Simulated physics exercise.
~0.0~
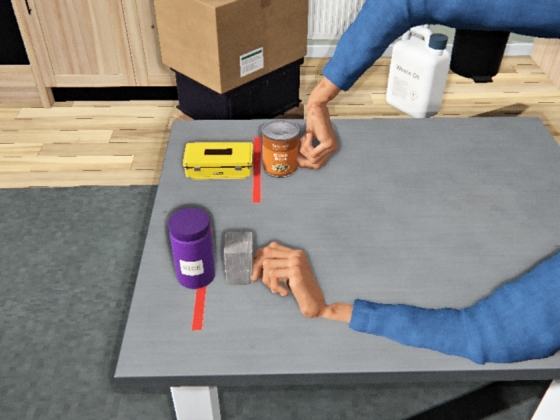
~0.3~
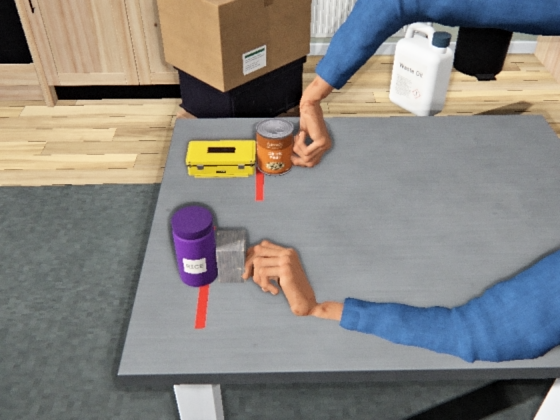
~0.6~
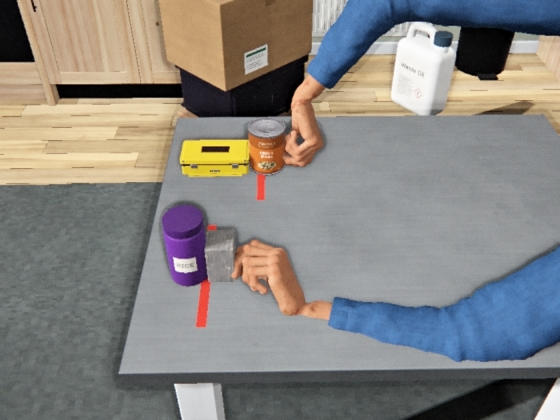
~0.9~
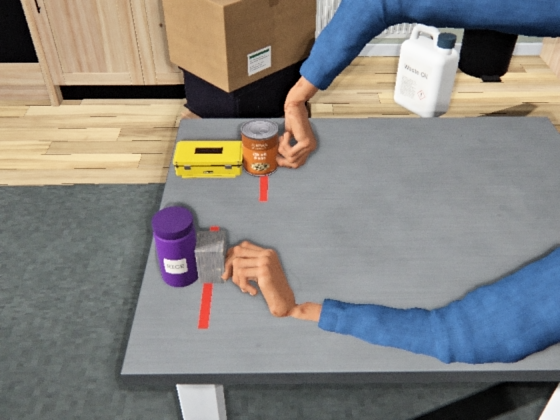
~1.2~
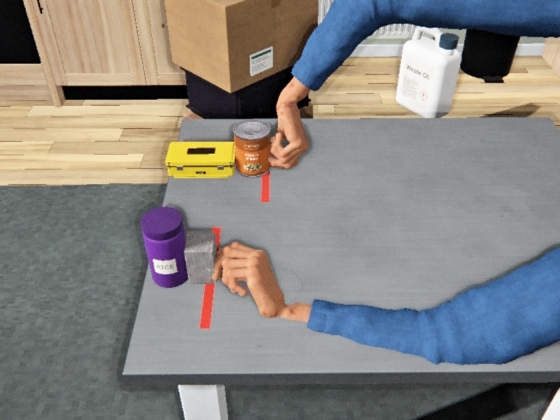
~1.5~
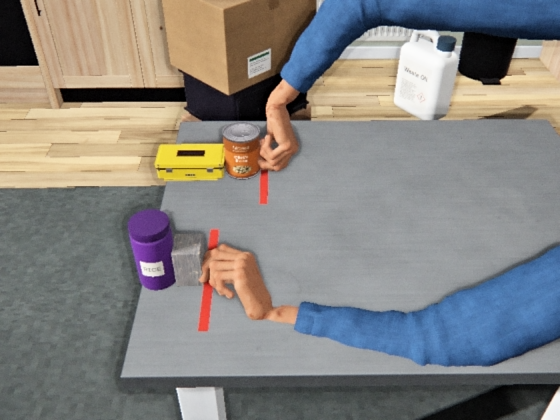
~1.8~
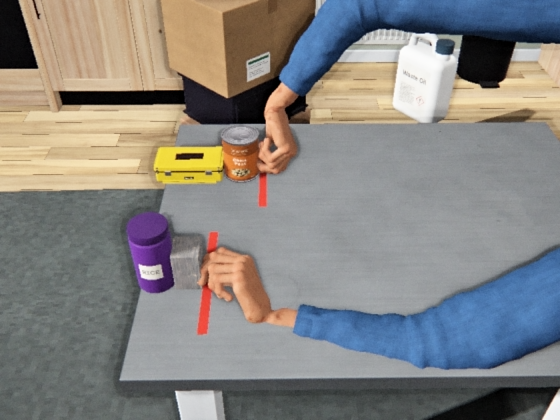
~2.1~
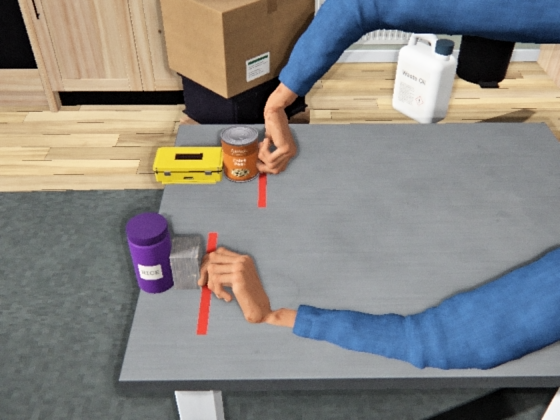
In a room with a wooden floor and a dark rug, a slightly swaying camera looks down on a grey table marked with two strips of red tape. A yellow case and an orange tin sit near the far tape, while a purple jar and a grey block stand nearer, and two blue-sleeved arms reach in from the right. The hands slide the tin and the block left, and the case and jar shift left with them to the table's left edge. Then the hands stop around the tape, and all four things remain upright on the table.
